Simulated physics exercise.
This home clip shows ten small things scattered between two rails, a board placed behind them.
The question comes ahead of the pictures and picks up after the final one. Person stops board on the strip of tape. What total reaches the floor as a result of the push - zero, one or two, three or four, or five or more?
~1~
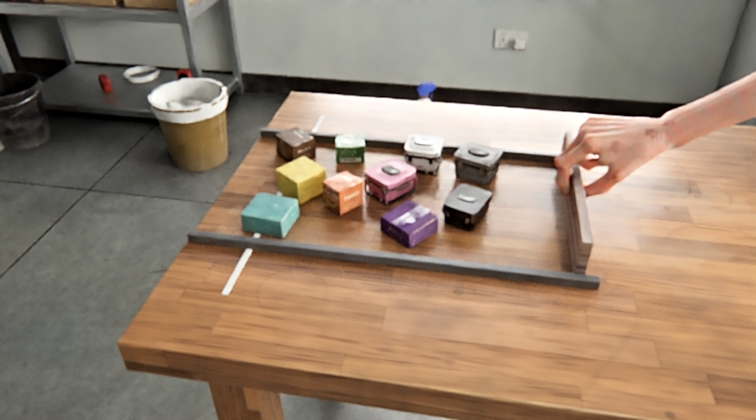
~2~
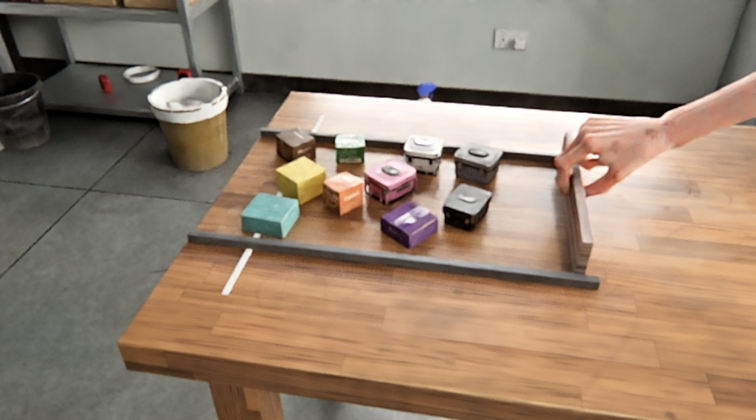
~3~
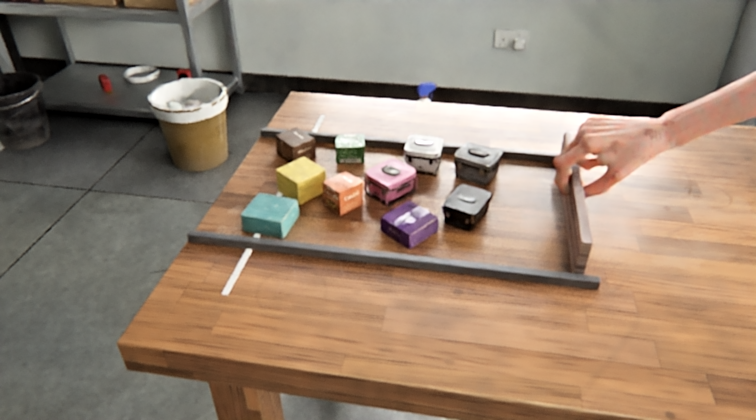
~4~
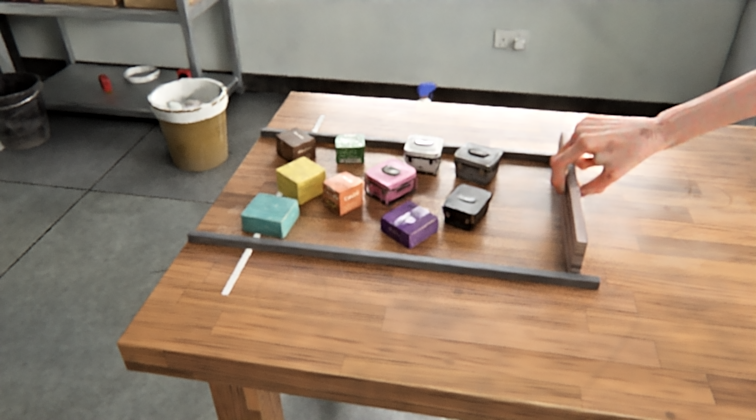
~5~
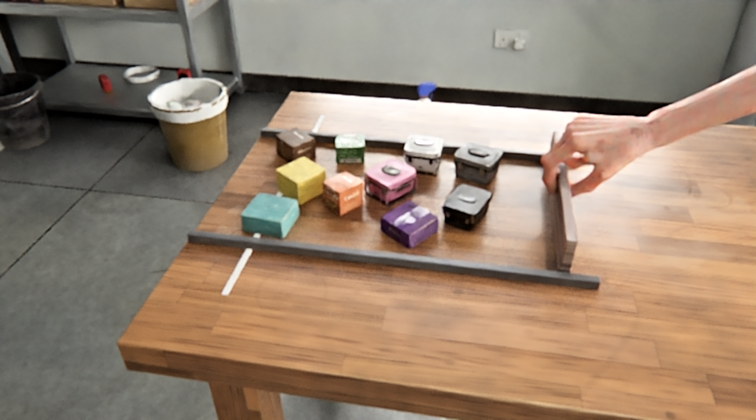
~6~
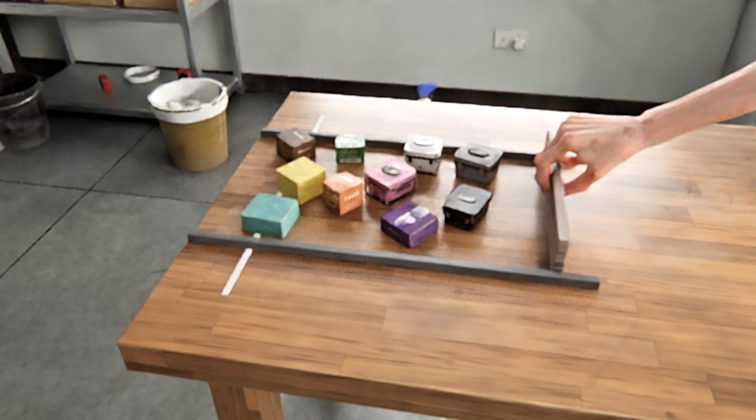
The total on the floor is three or four.
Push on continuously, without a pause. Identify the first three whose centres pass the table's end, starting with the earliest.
First the brown box, then the green box, then the yellow block.
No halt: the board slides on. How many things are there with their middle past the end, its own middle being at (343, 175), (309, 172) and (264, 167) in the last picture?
Per position: 1 / 2 / 7.
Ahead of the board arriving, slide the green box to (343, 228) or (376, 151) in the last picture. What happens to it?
First: Safe; second: Gone.
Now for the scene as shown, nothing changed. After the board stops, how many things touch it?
That would be 3 of them.
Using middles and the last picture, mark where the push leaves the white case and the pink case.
White case: (251, 139); pink case: (250, 165).
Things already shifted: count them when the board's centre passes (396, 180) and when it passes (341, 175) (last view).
The count reaches 8 first and 10 second.
Soon after, none off yet; brown box at rest near (296, 146); turquoise block at rest near (271, 215); yellow block at rest near (302, 180).
At rest, the number that fall off is three or four; fallen, green box, yellow block and brown box.
